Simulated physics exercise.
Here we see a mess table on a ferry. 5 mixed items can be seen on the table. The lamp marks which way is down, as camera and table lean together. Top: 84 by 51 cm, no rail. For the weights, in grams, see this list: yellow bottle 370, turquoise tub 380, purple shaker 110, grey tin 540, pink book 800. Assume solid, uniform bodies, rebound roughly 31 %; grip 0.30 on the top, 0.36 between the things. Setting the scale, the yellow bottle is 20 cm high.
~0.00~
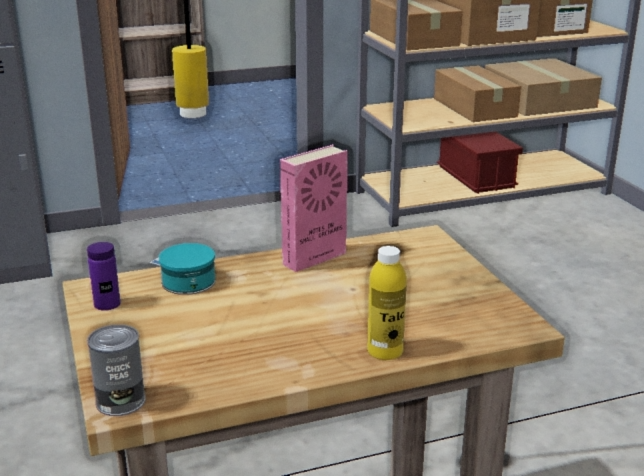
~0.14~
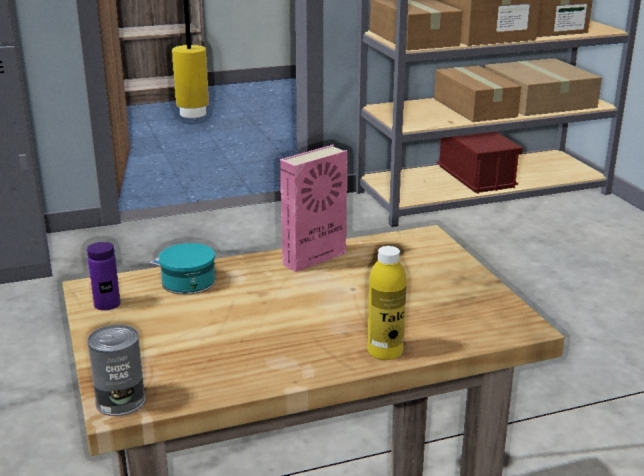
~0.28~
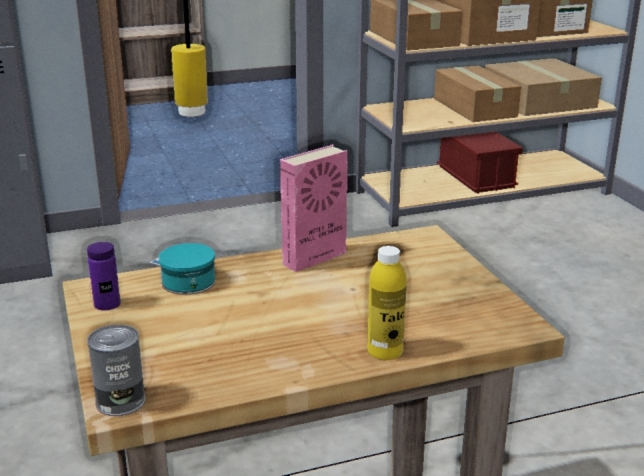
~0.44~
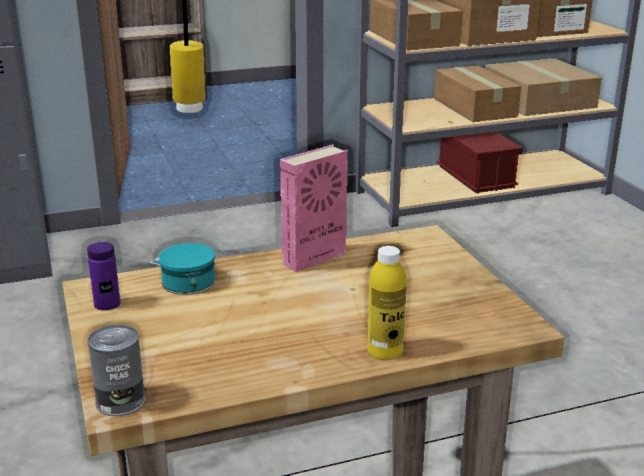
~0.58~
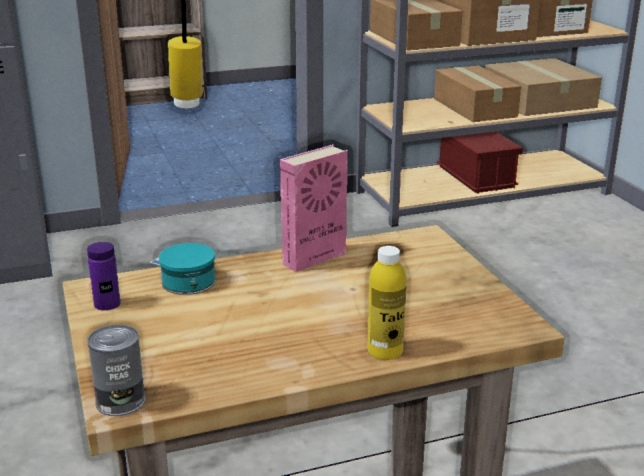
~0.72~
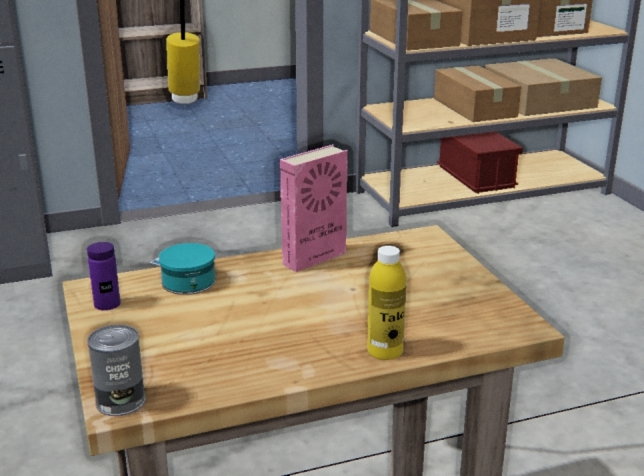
In a room with a doorway and shelves, a wooden table held a yellow bottle, pink book, turquoise tub, purple shaker and grey tin, all staying put while a hanging yellow cylinder drifted slightly left.
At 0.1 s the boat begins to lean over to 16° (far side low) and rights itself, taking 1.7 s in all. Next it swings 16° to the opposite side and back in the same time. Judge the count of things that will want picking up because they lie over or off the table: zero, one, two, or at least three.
The count is one.
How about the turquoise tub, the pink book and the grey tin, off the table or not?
Turquoise tub: Stays in bounds; pink book: Goes out of bounds; grey tin: Stays in bounds.
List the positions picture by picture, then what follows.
Boat level; yellow bottle (387, 302); turquoise tub (188, 269), in the first frame.
Boat level; pink book (315, 208); purple shaker (104, 276), in the second frame.
Heel 2°, far side down; grey tin (117, 370); pink book (315, 208), in the third frame.
Heel 6°, far side down; purple shaker (104, 276); grey tin (117, 370), in the fourth frame.
Heel 10°, far side down; pink book (315, 208); purple shaker (104, 276), in the fifth frame.
Heel 13°, far side down; yellow bottle (387, 302); turquoise tub (188, 269), in the sixth frame.
By 1.22 s, heel 12°, far side down; pink book now off the table.
By 1.52 s, heel 4°, far side down.
By 1.92 s, heel 1°, near side down.
By 2.92 s, heel 12°, near side down.
When it is over (4.0 s), off the table, pink book; the other 4 within 5 cm of the start. End places, in pixels of the last picture, yellow bottle near (387, 302), turquoise tub near (188, 269).
